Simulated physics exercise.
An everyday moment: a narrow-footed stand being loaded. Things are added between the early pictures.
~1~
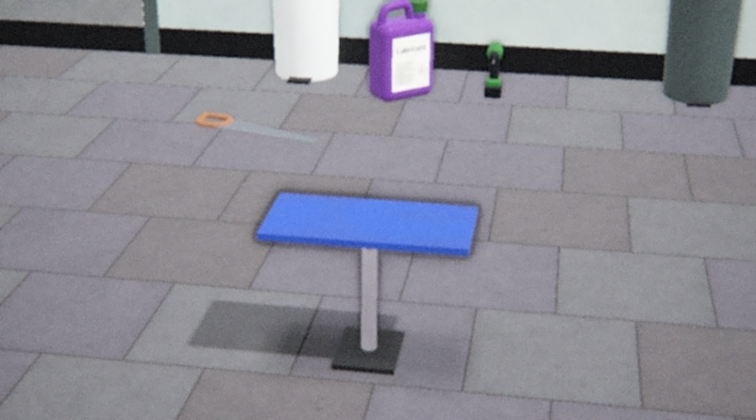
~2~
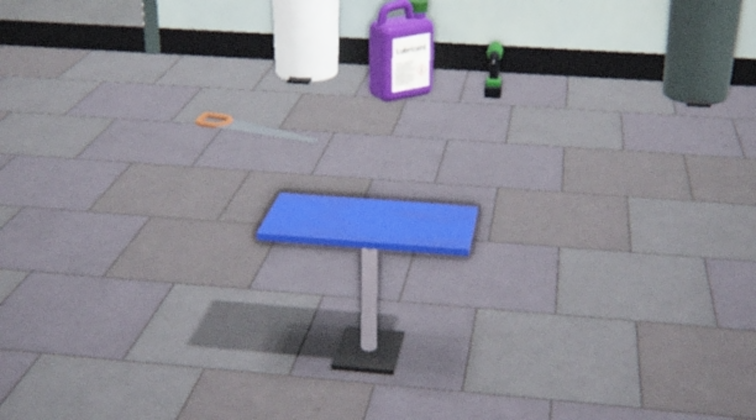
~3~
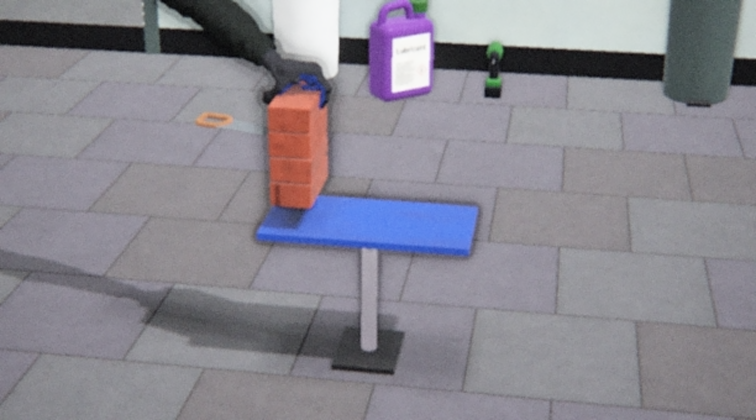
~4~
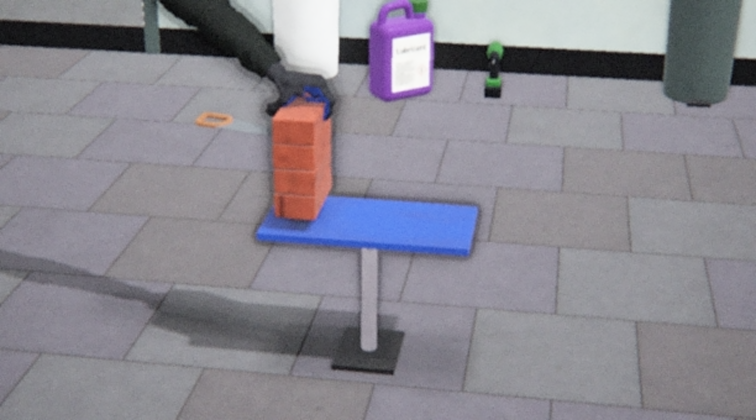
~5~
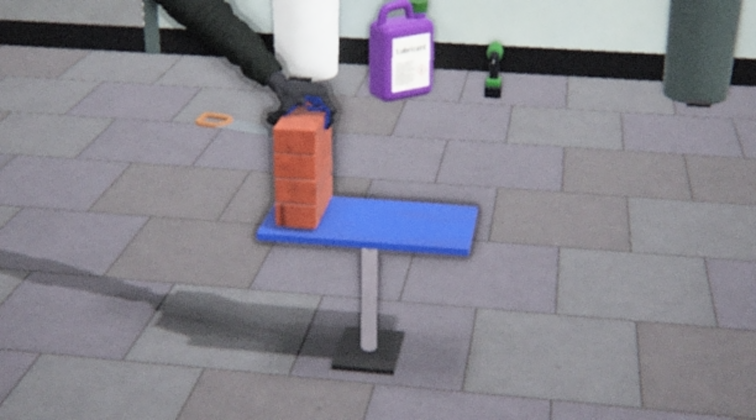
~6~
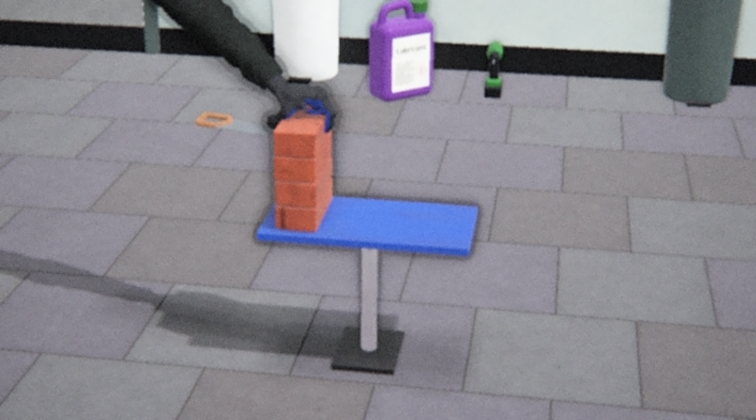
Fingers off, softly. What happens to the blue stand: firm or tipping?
As it turns out, the blue stand overbalances.
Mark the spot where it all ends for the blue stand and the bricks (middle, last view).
First (225, 261), then (50, 308).
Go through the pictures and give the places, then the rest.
In the first frame, blue stand (370, 223).
In the second frame, blue stand (370, 223).
In the third frame, still on the way; blue stand (370, 223); bricks (299, 143).
In the fourth frame, still on the way; blue stand (370, 223); bricks (303, 155).
In the fifth frame, still on the way; blue stand (370, 223); bricks (304, 164).
In the sixth frame, in place, still held; blue stand (370, 223); bricks (304, 167).
Then, 0.72 s past the last view, blue stand leaning 38° off how it started near (273, 227).
Finally, the blue stand tips up, near (226, 261).
